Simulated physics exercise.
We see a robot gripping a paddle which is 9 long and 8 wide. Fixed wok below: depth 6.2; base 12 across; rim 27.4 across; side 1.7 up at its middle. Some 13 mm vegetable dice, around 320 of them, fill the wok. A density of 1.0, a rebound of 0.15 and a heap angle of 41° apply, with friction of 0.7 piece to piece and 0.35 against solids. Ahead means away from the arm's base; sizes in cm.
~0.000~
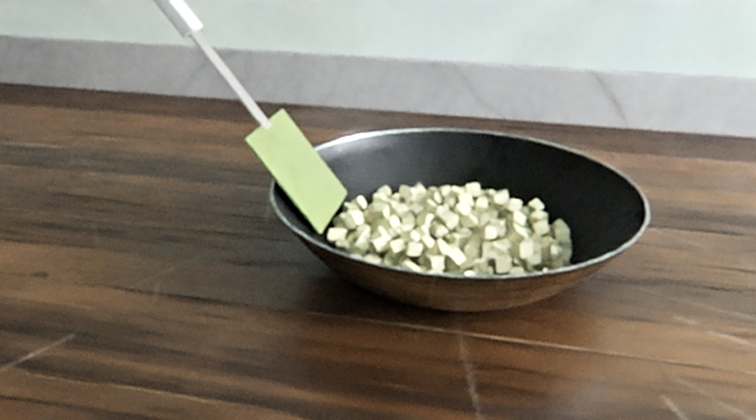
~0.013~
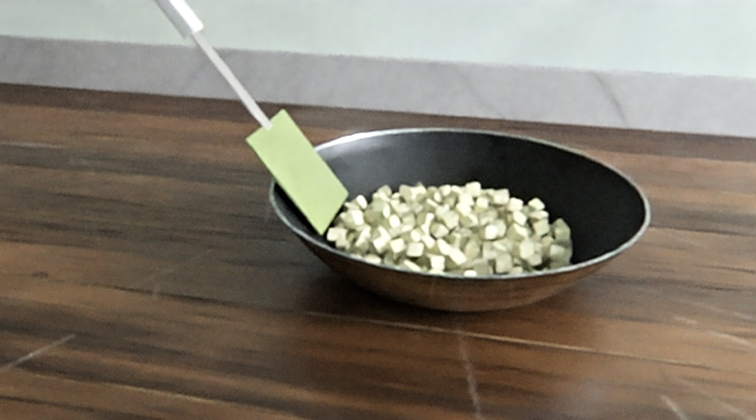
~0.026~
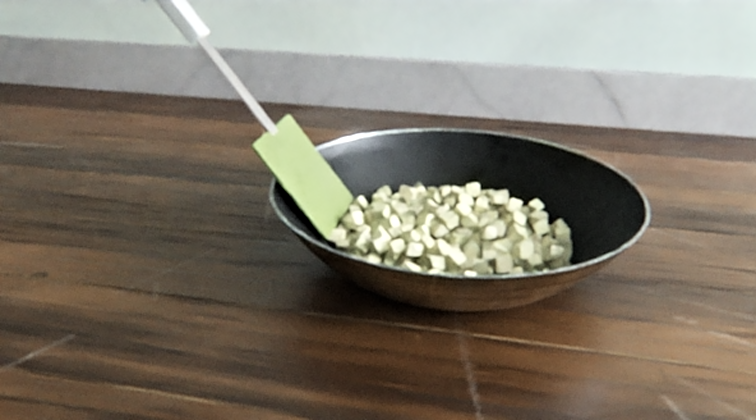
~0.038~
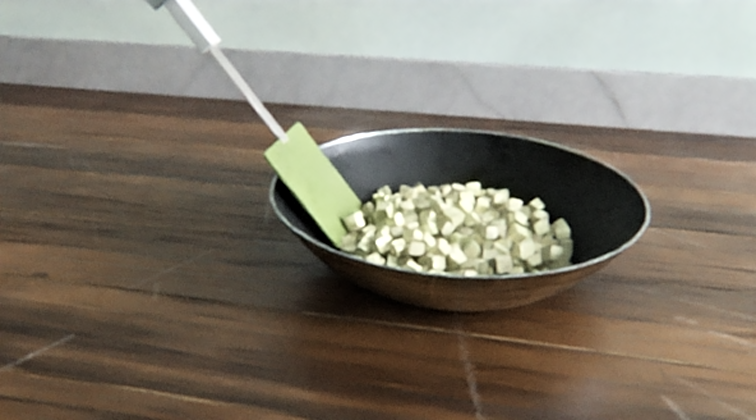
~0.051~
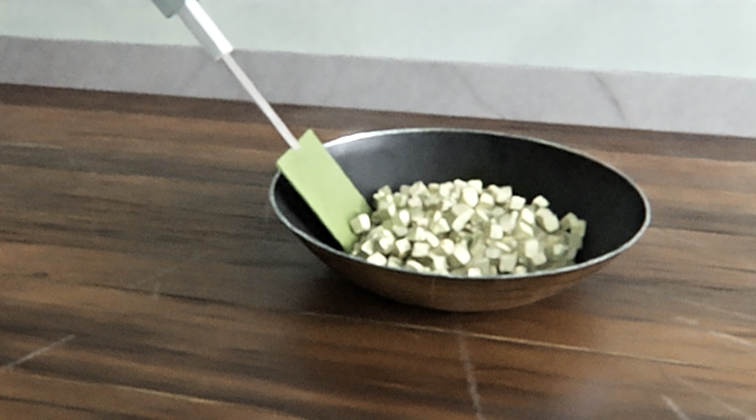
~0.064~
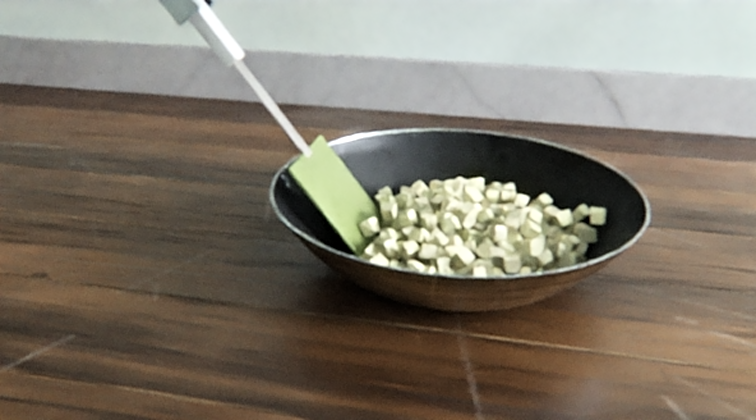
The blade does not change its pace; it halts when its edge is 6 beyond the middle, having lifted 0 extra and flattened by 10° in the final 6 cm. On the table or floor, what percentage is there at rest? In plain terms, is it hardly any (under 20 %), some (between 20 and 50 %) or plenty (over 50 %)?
Hardly any - under 20 %.
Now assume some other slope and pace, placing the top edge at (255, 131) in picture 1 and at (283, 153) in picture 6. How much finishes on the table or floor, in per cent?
It comes to something like 5 %, give or take.
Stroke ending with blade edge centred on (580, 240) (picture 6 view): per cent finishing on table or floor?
Roughly 30 per cent, I'd say.
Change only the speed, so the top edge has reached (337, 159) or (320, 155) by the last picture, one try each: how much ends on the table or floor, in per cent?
That comes to about 20 and about 15 percent, in that order.
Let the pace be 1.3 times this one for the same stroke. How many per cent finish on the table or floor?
Roughly 15 percent ends on the table or floor.
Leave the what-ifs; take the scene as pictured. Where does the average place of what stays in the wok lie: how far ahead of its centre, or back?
What stays is shifted forward by around 6.0 cm.
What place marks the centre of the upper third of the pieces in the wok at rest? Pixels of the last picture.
I'd put it close to (588, 213).
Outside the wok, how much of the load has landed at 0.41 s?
Around 5 percent.
After 0.12 s, sloping 52°, highest piece 9 above the table; 314 in the wok, 1 on the blade or in flight.
After 0.18 s, sloping 48°, highest piece 10 above the table; 314 in the wok, 1 on the blade or in flight.
After 0.41 s, sloping 42°, highest piece 7 above the table; 303 in the wok, 12 on the table or floor.
After 1.46 s, sloping 42°, highest piece 7 above the table; 303 in the wok, 12 on the table or floor.
In the end, 303 in the wok, 12 on the table or floor. That is 4 % on the table or floor.
